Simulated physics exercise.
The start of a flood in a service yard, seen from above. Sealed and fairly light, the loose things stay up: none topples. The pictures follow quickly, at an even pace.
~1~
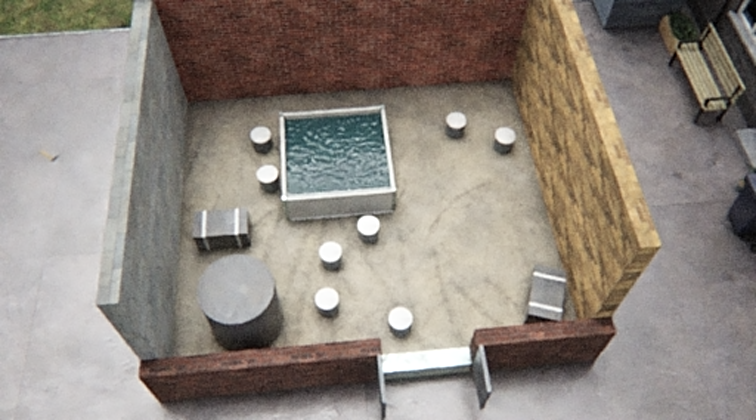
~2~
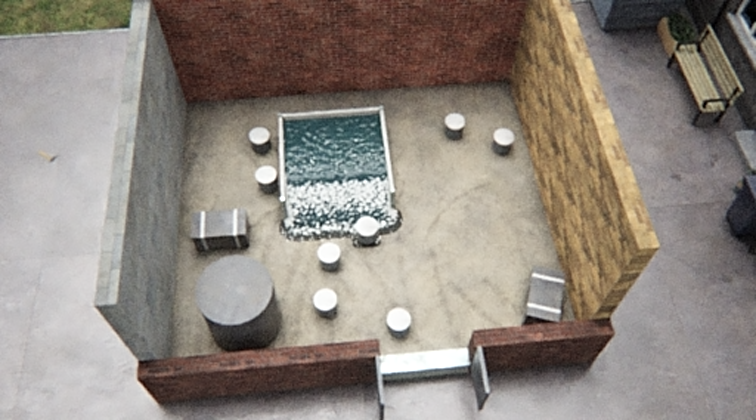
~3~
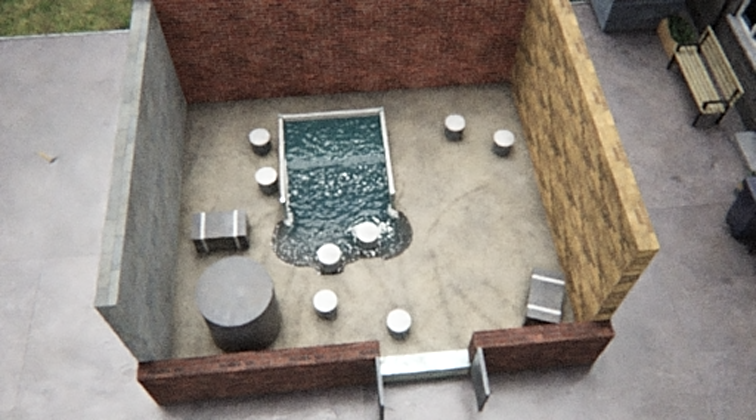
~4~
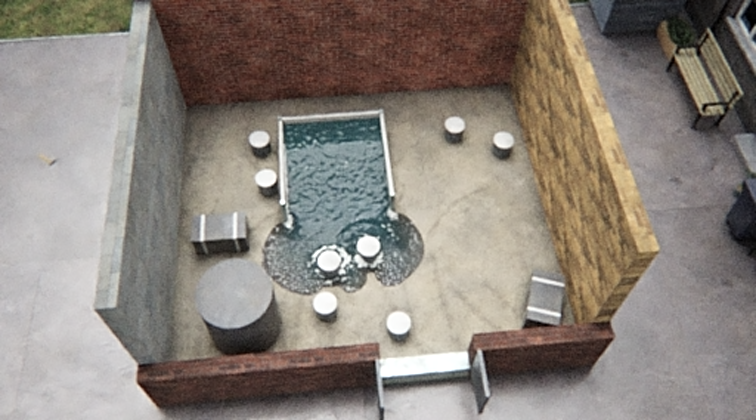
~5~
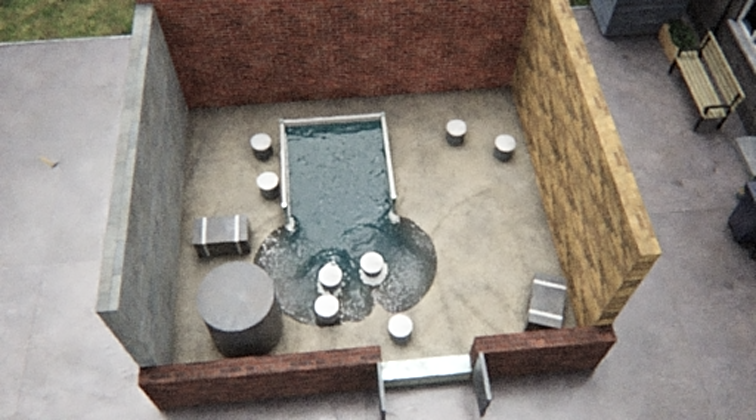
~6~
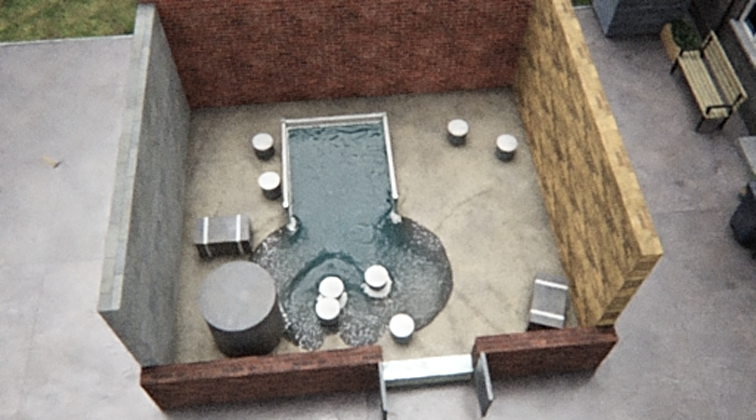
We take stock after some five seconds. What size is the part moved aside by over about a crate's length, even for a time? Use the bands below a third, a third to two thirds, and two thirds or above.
It falls a third to two thirds.
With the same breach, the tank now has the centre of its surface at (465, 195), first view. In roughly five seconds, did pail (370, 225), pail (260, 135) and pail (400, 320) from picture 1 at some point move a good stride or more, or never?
Object by object, in turn: Lingered near its place, lingered near its place, travelled a good distance.
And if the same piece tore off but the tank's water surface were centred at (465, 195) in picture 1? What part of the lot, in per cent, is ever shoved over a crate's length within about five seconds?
About 10 %.
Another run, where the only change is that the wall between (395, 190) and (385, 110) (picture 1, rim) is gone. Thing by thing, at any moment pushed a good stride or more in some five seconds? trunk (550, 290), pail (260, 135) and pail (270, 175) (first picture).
Listed in turn, ends up that far off, never travels that far, never travels that far.
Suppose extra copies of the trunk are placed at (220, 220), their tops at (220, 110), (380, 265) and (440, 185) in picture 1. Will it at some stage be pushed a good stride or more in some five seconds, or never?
Result by item: Stays where it is / gets dislodged / stays where it is.
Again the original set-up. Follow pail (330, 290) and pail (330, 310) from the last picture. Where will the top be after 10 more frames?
The first top is near (366, 342) and the second near (317, 336).
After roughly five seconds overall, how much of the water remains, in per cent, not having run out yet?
Roughly 80 in a hundred.
A moment on, 2 of 10 are well off their spots; 0 afloat.
Next, 4 of 10 are well off their spots; 2 afloat.
Later, 3 of 10 are well off their spots; 1 afloat.
In the end, 6 of 10 are well off their spots, and 6 have been at some point; 0 afloat.
